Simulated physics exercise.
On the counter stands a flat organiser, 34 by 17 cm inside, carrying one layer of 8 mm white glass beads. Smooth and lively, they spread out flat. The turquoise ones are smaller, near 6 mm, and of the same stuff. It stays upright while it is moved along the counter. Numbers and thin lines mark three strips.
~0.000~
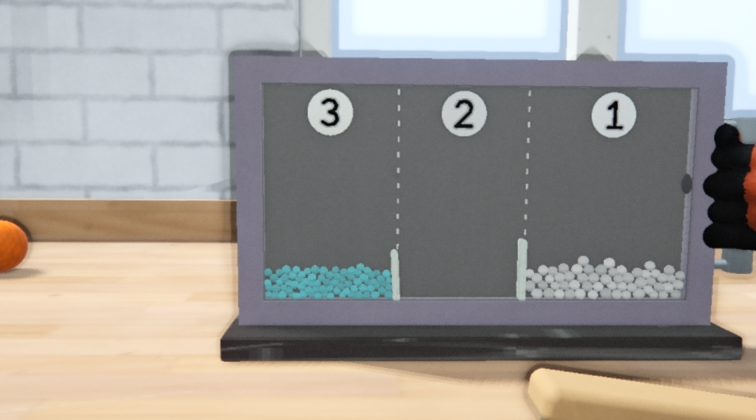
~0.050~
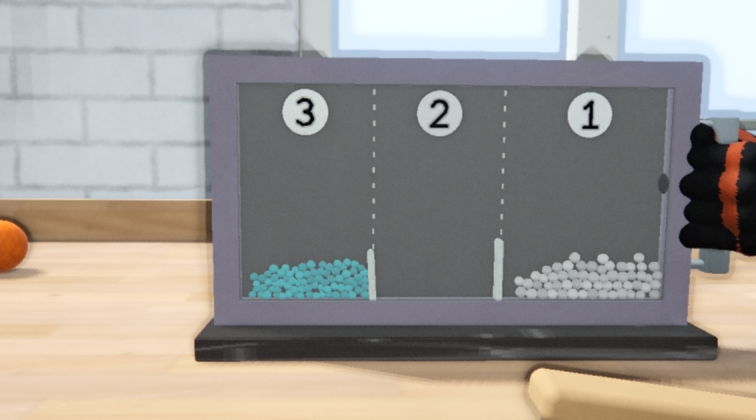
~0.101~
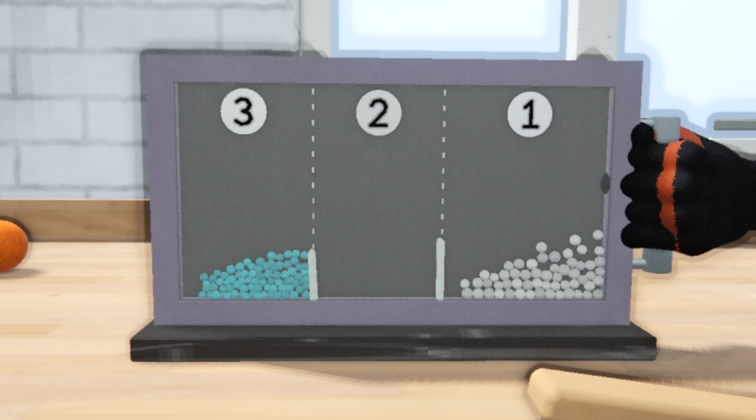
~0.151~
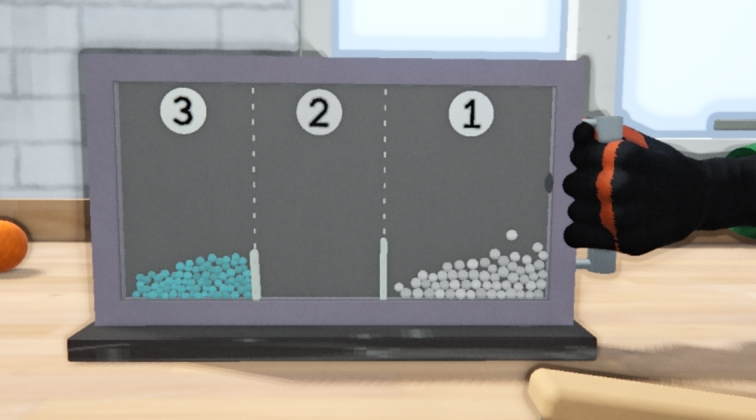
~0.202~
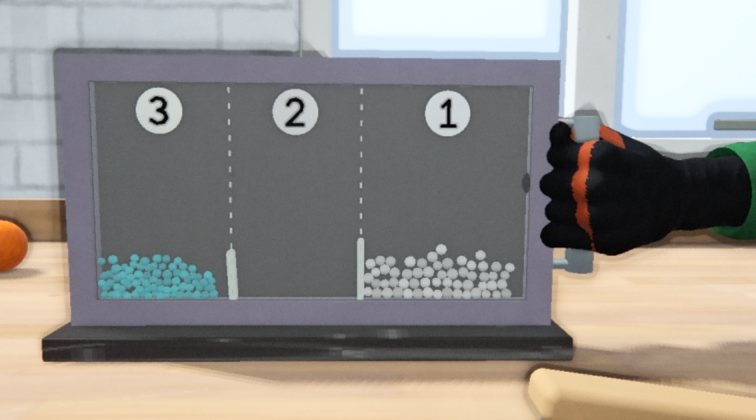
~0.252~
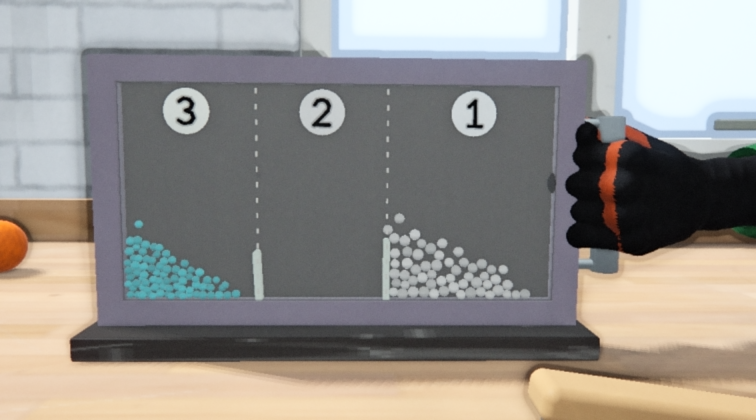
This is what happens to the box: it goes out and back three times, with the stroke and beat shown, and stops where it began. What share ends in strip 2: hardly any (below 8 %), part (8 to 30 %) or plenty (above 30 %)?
No. 2: Part.
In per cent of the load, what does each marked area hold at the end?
Strip 1: 30; strip 2: 15; strip 3: 55.
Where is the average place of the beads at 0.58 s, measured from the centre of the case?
Some 2 cm left and 6 cm below.
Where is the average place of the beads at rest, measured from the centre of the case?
Some 3 cm left and 7 cm below.
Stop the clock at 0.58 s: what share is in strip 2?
Some 10 per cent.
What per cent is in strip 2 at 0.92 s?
Roughly 15 per cent.
After 0.58 s, it is 13 cm to the left; the beads' middle is 2 cm left of and 6 cm below the centre; no. 1, 35 %, no. 2, 10 %, no. 3, 55 %.
After 0.92 s, it is 9 cm to the left; the beads' middle is 1 cm left of and 6 cm below the centre; no. 1, 35 %, no. 2, 15 %, no. 3, 50 %.
After 1.20 s, it is at its start; the beads' middle is 4 cm left of and 7 cm below the centre; no. 1, 30 %, no. 2, 15 %, no. 3, 55 %.
At rest by 2.3 s, it is at its start; no. 1, 30 %, no. 2, 15 %, no. 3, 55 %.
